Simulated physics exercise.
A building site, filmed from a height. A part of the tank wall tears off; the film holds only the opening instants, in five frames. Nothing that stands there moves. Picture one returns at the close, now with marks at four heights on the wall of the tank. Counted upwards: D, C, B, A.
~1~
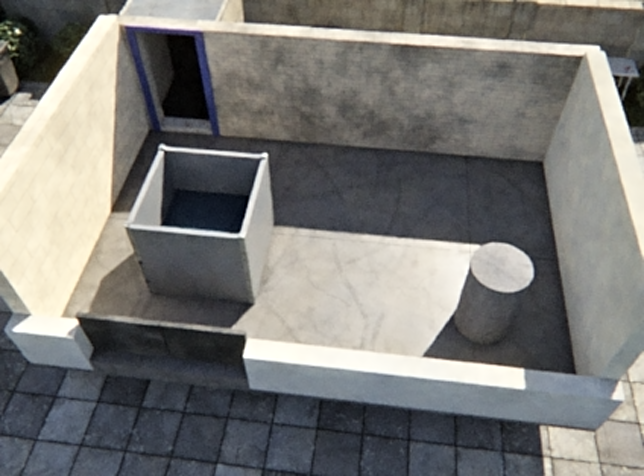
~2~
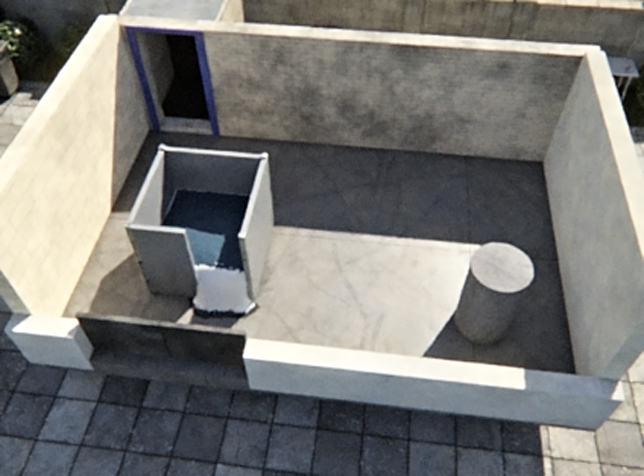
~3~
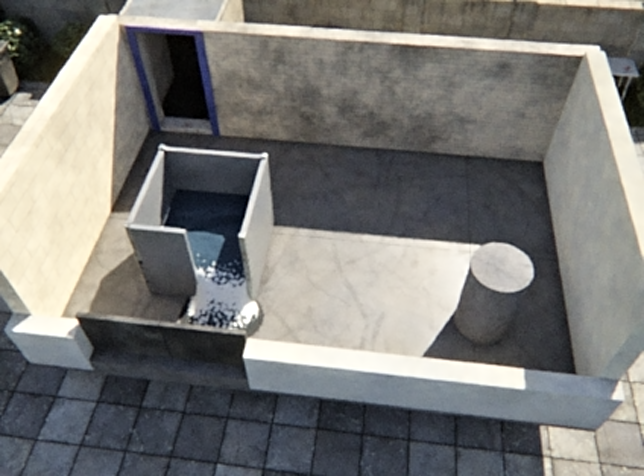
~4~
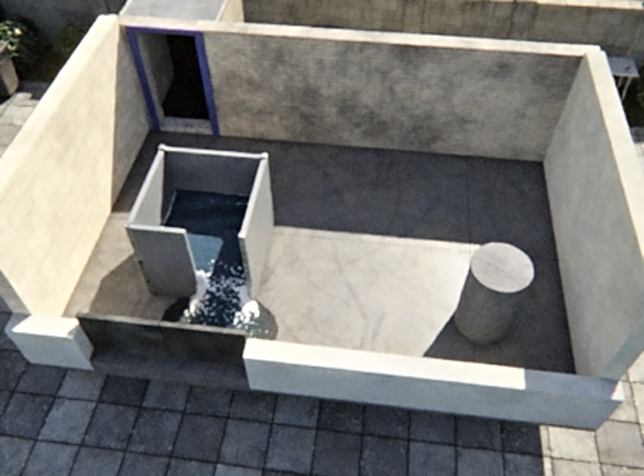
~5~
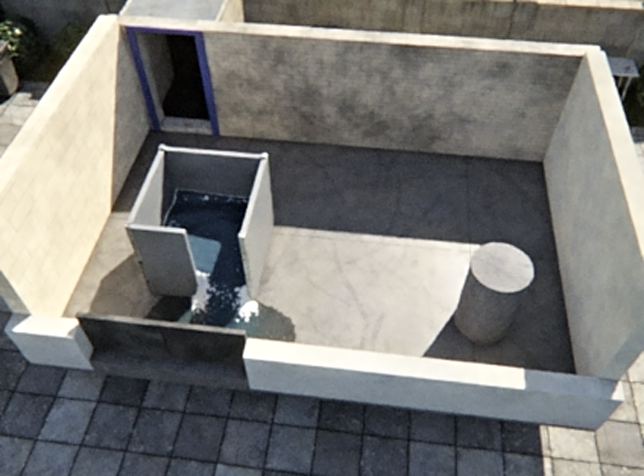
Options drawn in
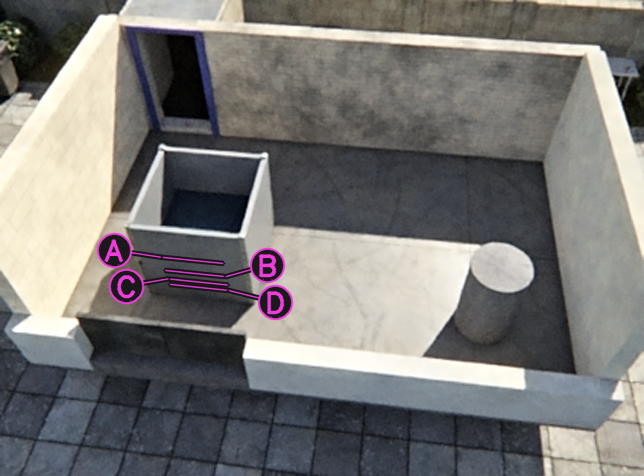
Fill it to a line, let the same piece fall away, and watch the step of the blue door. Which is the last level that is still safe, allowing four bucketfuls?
A.
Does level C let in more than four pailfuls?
No, that is safe.
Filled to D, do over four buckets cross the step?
No.
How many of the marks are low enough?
All of the four.
On the marked copy, A at (191, 260); B at (195, 273); C at (197, 281); D at (199, 287); from the bottom up D, C, B, A.
Choosing A, a bucket or two gets in.
Choosing B, nothing gets over.
Choosing C, nothing gets over.
Choosing D, nothing gets over.
